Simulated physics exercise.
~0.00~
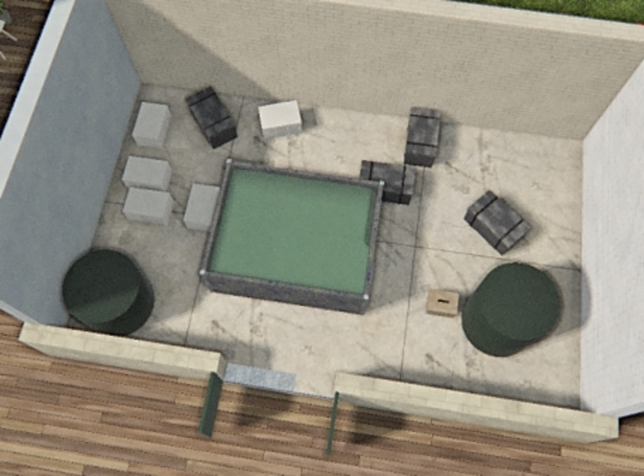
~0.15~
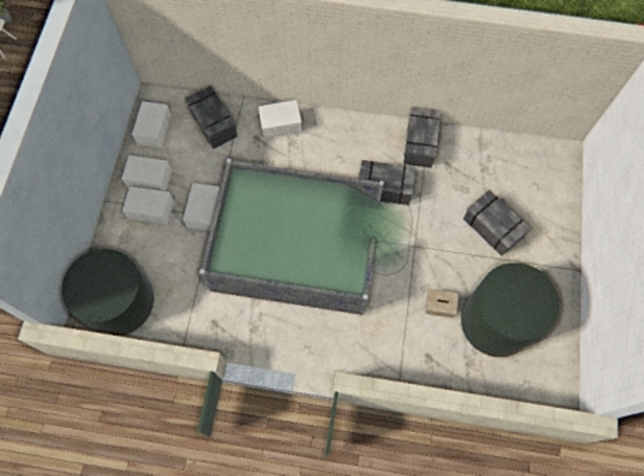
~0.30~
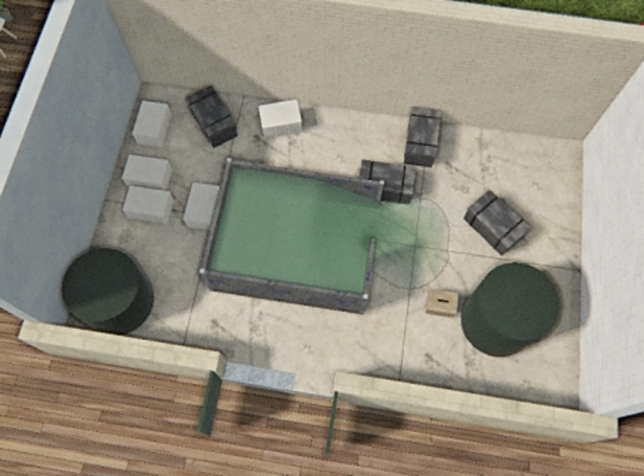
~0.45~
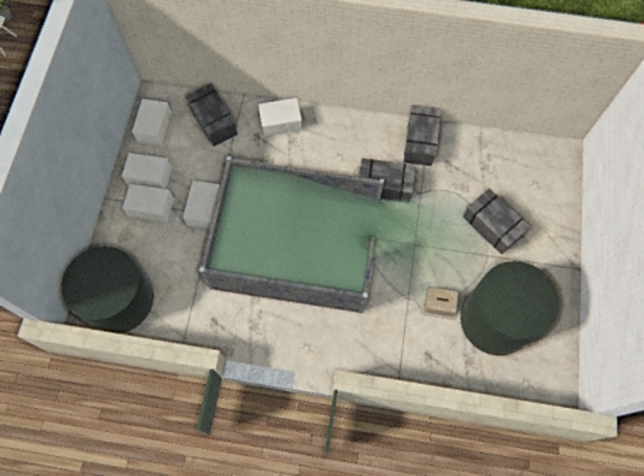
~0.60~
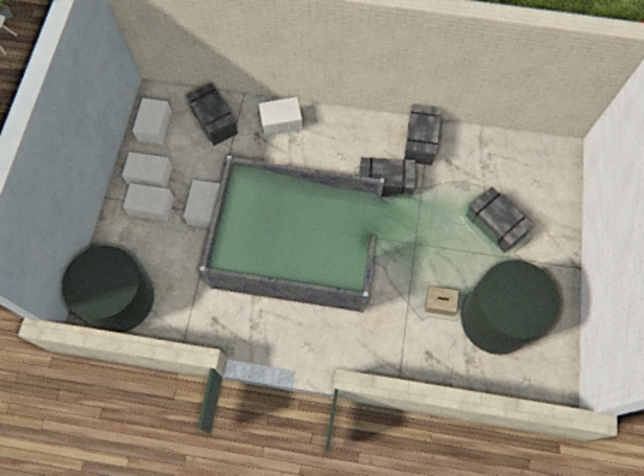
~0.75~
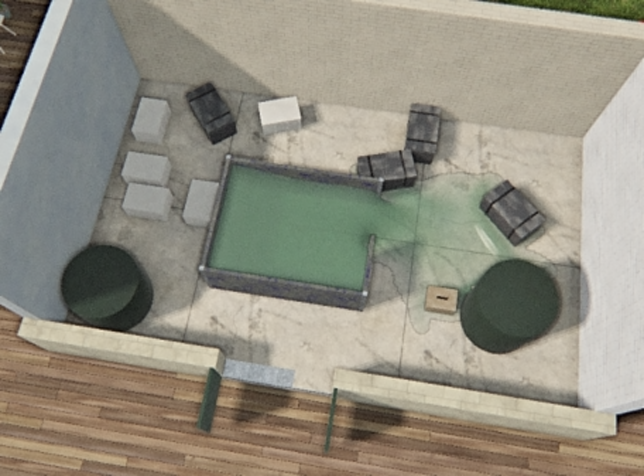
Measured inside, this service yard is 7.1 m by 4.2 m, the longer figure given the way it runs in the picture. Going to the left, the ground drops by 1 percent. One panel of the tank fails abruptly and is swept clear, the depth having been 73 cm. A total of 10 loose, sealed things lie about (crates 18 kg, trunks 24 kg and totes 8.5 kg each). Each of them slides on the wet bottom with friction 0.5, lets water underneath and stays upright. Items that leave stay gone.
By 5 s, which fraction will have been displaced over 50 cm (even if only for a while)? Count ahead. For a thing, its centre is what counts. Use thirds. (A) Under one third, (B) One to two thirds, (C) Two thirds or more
One to two thirds.
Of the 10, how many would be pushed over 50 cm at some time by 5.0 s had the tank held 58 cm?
In that case the number is 3.
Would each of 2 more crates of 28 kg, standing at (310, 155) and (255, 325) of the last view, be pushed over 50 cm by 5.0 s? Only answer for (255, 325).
For that one, the shift is not that far.
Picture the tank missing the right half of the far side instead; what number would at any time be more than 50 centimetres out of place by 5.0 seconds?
The count would be 8.
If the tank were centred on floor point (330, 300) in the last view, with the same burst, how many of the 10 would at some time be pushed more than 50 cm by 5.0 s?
Then 4 of them would.
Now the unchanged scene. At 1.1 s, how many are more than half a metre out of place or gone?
That would be 1.
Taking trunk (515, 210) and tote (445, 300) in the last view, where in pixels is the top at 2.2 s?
Around (578, 150) and (421, 325).
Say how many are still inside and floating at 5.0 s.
At that instant the tally stands at 2.
After 1.1 s 1 of 10 are over 50 cm from their spots; 0 afloat.
After 2.2 s 1 of 10 are over 50 cm from their spots; 1 afloat.
After 3.5 s 2 of 10 are over 50 cm from their spots; 1 afloat.
After 5.0 s 4 of 10 are over 50 cm from their spots, and 4 have been at some point; 2 afloat.
